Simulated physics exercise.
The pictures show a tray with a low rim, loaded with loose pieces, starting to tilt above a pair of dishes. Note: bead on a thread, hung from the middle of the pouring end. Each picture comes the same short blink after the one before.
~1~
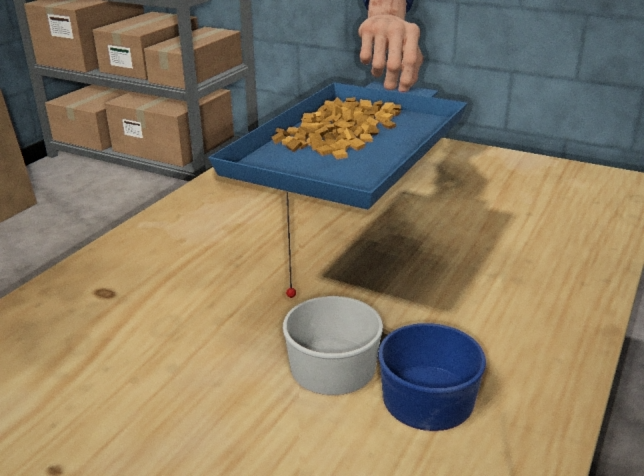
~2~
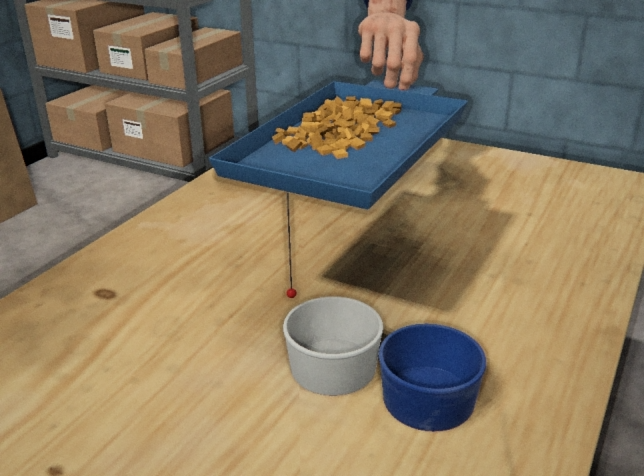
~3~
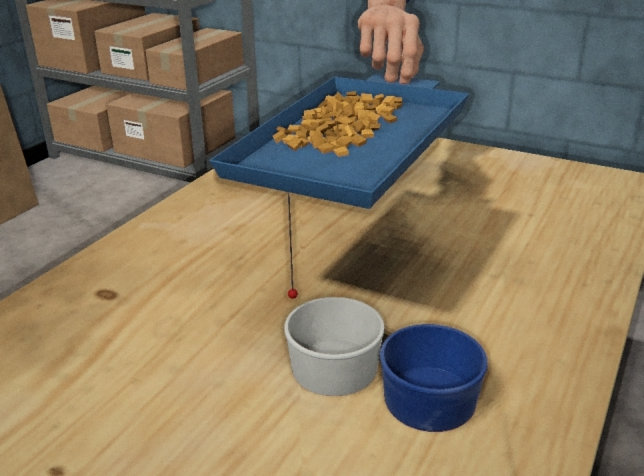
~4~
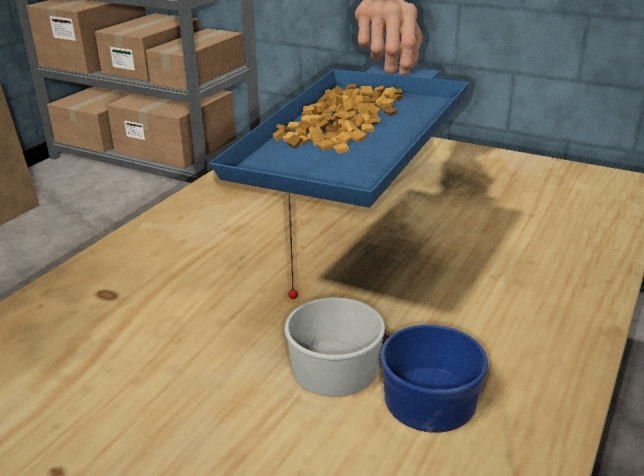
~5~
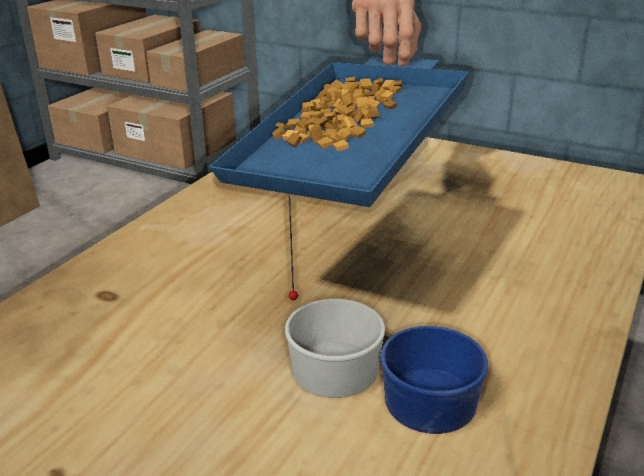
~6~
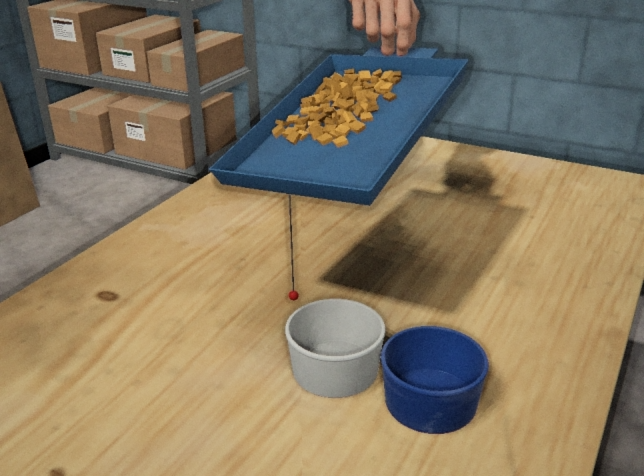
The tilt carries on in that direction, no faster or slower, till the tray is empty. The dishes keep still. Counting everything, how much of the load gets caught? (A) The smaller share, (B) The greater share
Option A: The smaller share.
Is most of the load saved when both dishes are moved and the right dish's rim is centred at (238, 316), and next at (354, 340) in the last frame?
For the two tries in order: Exceeding half, not as much as half.
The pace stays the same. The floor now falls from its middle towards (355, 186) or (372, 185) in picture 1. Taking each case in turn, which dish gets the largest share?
Well, at the first place the left-side one, and at the second the left-side one.
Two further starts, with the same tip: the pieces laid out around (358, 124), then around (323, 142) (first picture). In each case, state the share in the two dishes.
You'd get near 0 percent first and near 0 percent next.
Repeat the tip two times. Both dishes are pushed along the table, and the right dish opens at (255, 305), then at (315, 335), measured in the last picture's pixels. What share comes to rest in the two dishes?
That makes 80 per cent, followed by 90 per cent.
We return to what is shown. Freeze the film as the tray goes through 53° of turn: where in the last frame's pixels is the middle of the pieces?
The middle of the pieces lands at roughly (253, 157).
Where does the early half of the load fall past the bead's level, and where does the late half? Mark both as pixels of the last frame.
Early-half point (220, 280); late-half point (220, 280).
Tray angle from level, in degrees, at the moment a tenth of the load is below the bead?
I'd say close to 95 degrees.
Soon after the last picture, tray tipped steeply; nearly all on the tray; a stray few in the air.
A little later, tray tipped right over; about two thirds on the tray; about a quarter outside both; a small part in the air.
Later still, tray tipped past a quarter turn; all outside both.
At rest, tray tipped past a quarter turn; none in the right dish; none in the left dish; all outside both.
